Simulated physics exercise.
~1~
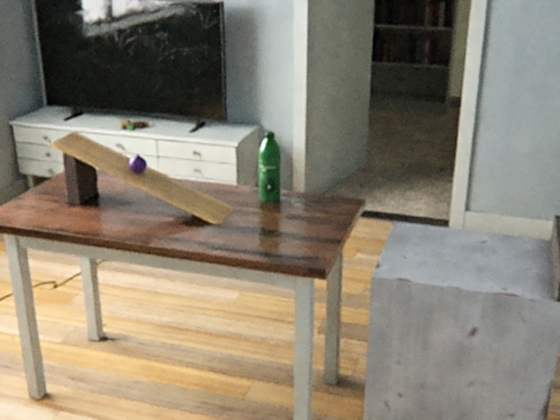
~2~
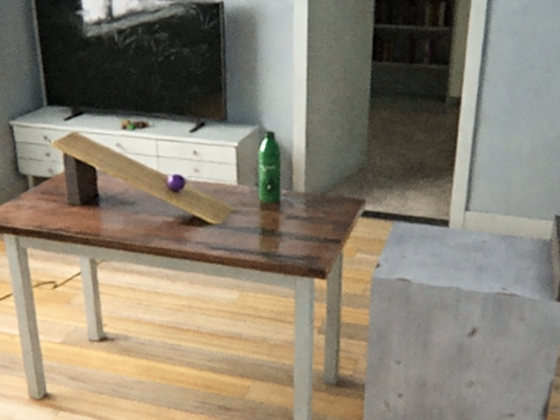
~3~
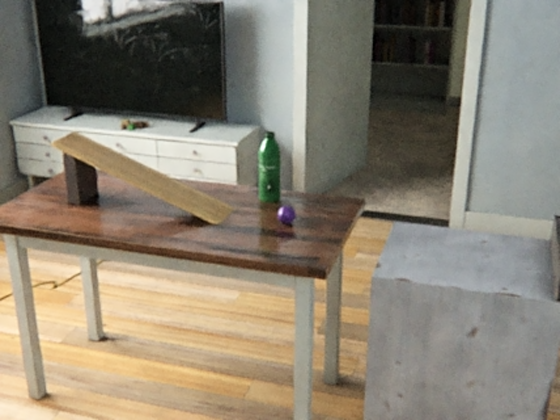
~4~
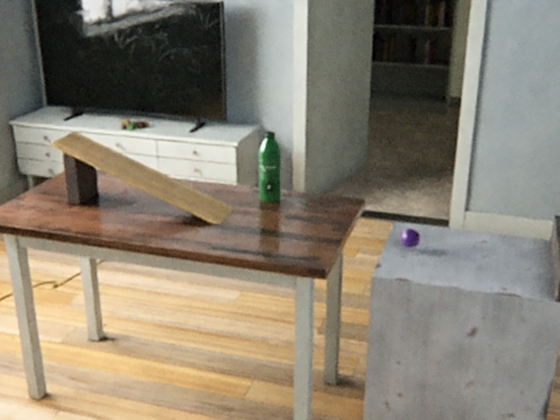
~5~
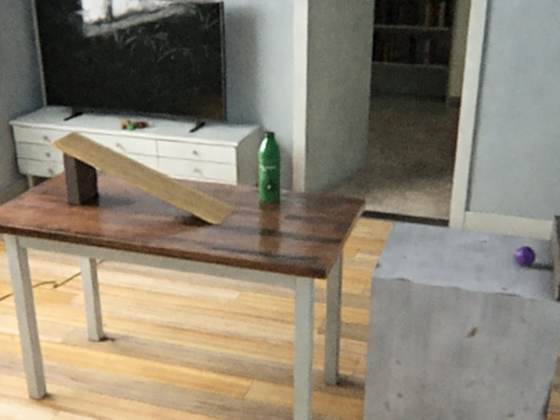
Purple onion rolling down a wooden ramp, passing a green bottle, clearing the gap and ending across the lower grey top.
